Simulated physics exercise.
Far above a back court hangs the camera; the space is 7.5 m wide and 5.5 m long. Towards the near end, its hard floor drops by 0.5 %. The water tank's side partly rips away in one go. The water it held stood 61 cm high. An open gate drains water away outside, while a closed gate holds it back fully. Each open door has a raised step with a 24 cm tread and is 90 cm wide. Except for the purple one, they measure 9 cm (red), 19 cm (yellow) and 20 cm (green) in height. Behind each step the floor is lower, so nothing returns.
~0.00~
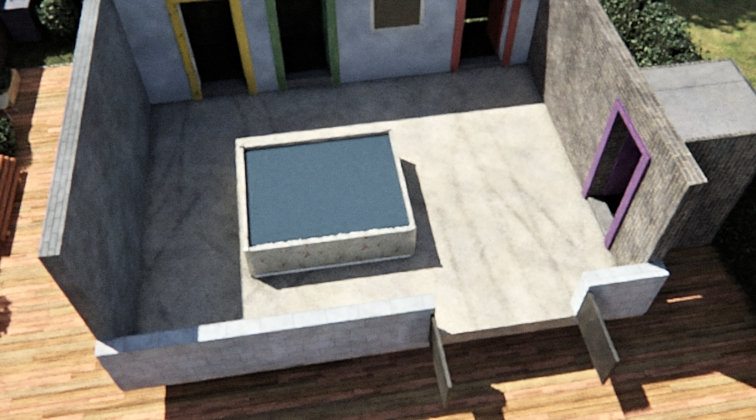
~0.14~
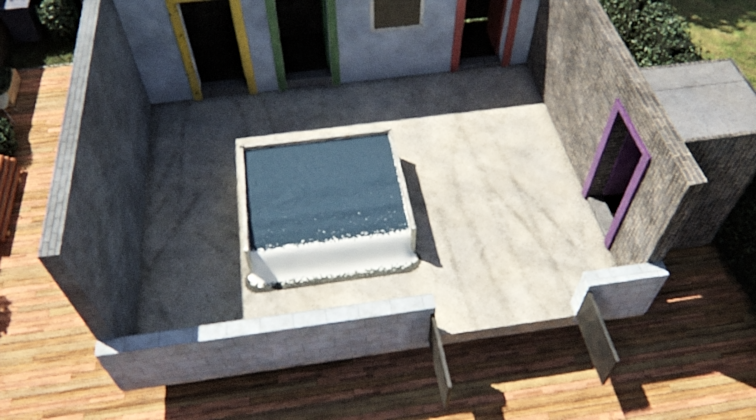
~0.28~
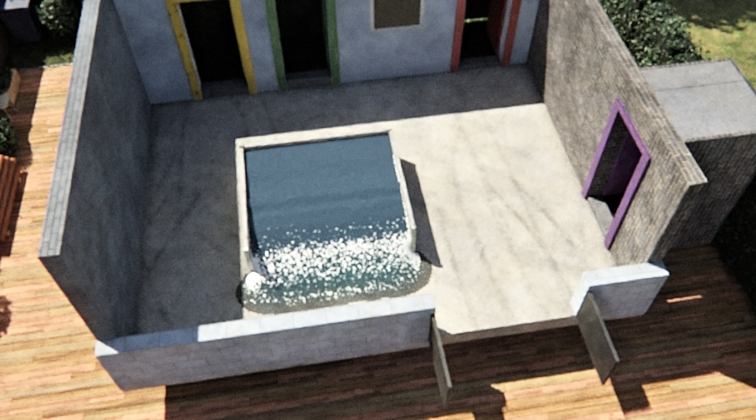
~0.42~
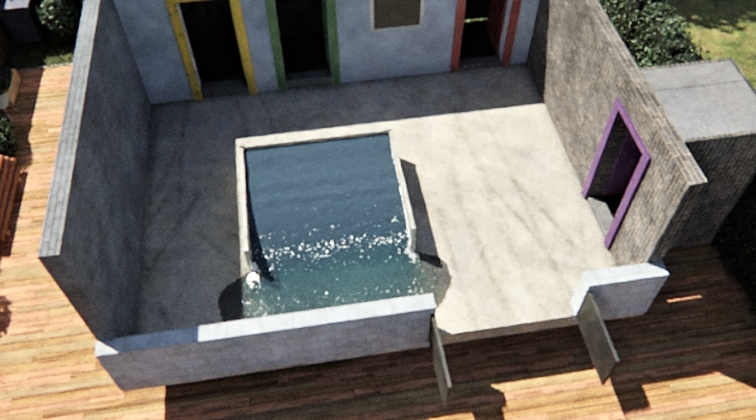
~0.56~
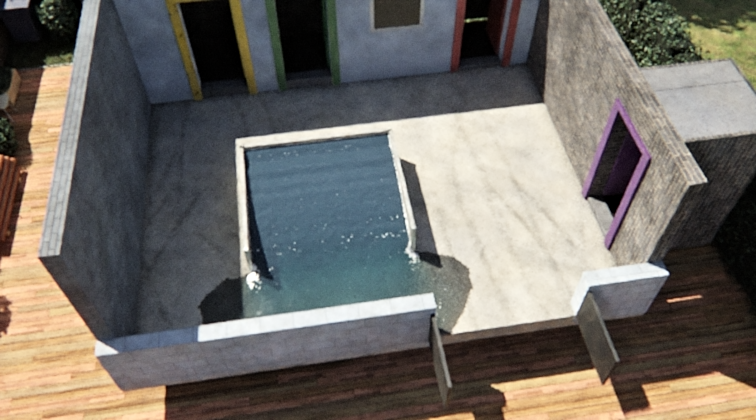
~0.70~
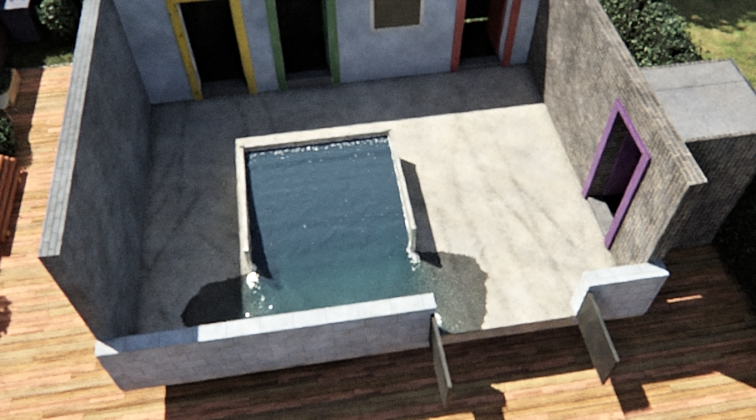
We see a raised water tank in a walled court from above; its near side gives way, and water pours out in a white, foaming band, then spreads over the pale floor along the low front wall.
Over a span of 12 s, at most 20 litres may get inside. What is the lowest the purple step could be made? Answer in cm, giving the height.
Around 11.5 cm high.
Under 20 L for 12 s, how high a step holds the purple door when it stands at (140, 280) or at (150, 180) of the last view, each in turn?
You'd want about 18 cm there first, then about 6.0 cm.
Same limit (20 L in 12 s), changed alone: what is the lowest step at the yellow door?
Roughly 12.0 cm at yellow.
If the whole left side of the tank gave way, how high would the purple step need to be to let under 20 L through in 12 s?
Then something near 11.0 cm.
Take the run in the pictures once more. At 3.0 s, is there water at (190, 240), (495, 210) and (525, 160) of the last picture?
One by one: Drenched, drenched, clear.
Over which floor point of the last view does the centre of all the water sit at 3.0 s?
Look at about (318, 267) in the last view.
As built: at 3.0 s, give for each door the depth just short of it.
In cm: Red 0, purple 17, yellow 0, green 0.
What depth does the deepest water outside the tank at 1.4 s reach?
Max depth: Around 50 cm.
After 1.4 s water covers 15 % of the floor, deepest (50 cm) near (345, 334); it has not reached the purple door.
After 3.0 s water covers 45 % of the floor, deepest (37 cm) near (135, 364); 17 cm at the purple door, 2 litres in over its 10 cm step.
After 12.0 s water covers 100 % of the floor, deepest (10 cm) near (598, 238); 9 cm at the purple door, 30 litres in over its 10 cm step.
At the purple door as built, the water arrived by 2.6 s and peaked near 17 cm at 3.4 s.
With a step of 10.5 cm, 26 litres would have come in within the 12 s; with 14 cm, 7 litres. So under 20 litres takes about 11.5 cm.
